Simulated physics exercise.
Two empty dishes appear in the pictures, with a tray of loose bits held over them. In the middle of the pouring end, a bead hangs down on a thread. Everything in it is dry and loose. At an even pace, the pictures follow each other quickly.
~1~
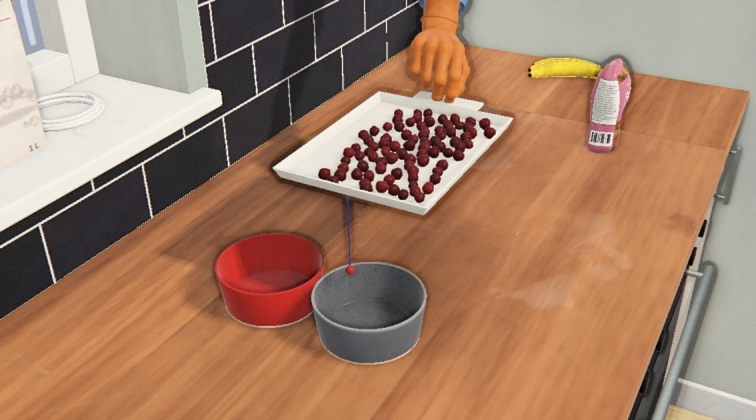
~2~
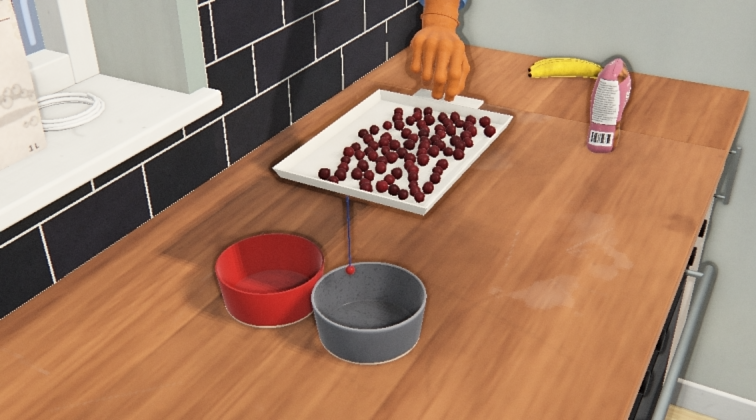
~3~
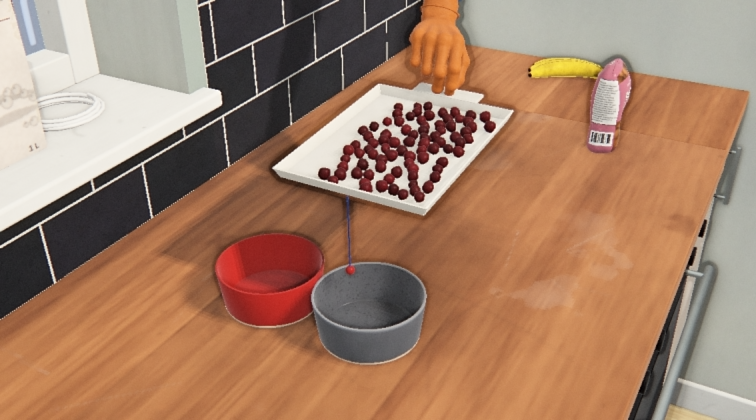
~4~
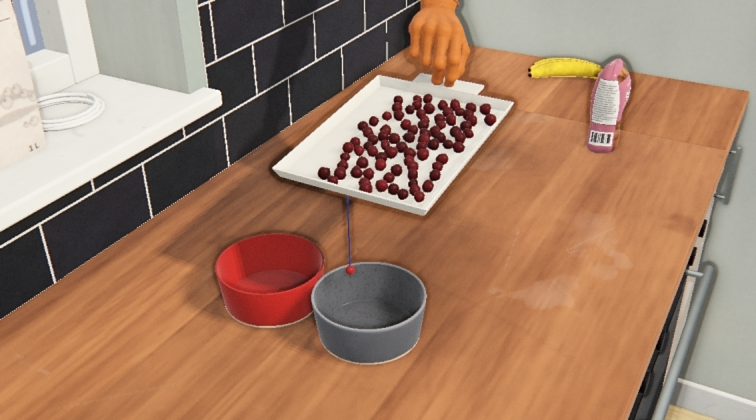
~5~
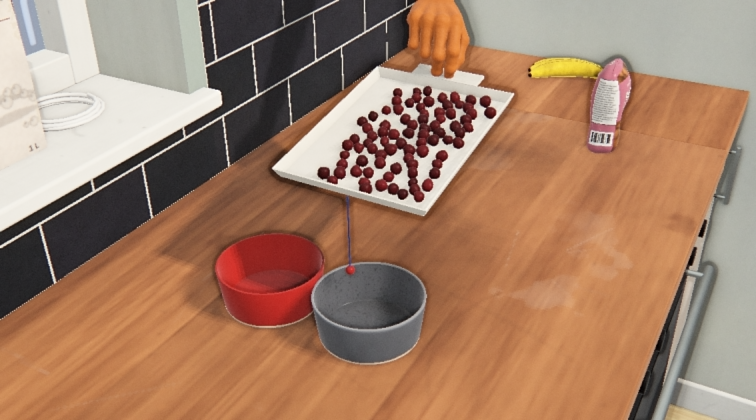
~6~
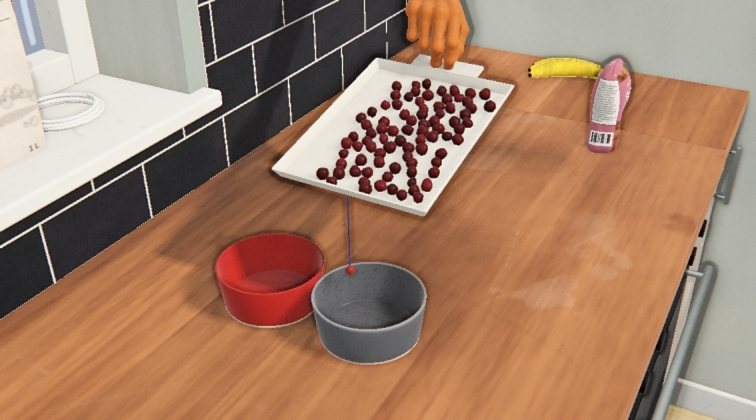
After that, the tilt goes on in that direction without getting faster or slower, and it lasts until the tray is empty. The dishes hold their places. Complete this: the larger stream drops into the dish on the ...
... right.
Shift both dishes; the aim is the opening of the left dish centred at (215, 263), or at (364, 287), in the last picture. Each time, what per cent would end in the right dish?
50 per cent the first time, 10 per cent the second time.
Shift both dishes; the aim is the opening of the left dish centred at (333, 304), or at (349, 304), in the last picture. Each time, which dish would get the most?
Try 1: The left-side dish; try 2: The left-side dish.
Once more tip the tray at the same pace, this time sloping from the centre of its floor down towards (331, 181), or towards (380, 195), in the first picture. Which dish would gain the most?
The first slope favours the dish to the left, the second the dish to the right.
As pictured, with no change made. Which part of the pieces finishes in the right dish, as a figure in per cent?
Around 60 percent.
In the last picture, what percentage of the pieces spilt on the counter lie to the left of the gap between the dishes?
Around 60 per cent, I reckon.
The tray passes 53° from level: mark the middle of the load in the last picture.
I'd put it at about (370, 171).
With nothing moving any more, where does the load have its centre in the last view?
Near pixel (359, 327).
Just after the last frame, tray tipped steeply; almost all on the tray; just a few in the right dish; just a few in the left dish; just a few in the air.
A moment on, tray tipped right over; roughly half in the right dish; about a tenth in the left dish; roughly a quarter outside both; about a tenth in the air.
Further on, tray tipped past a quarter turn; roughly two thirds in the right dish; about a tenth in the left dish; roughly a quarter outside both.
When it is over, tray tipped past a quarter turn; roughly two thirds in the right dish; about a tenth in the left dish; roughly a quarter outside both.
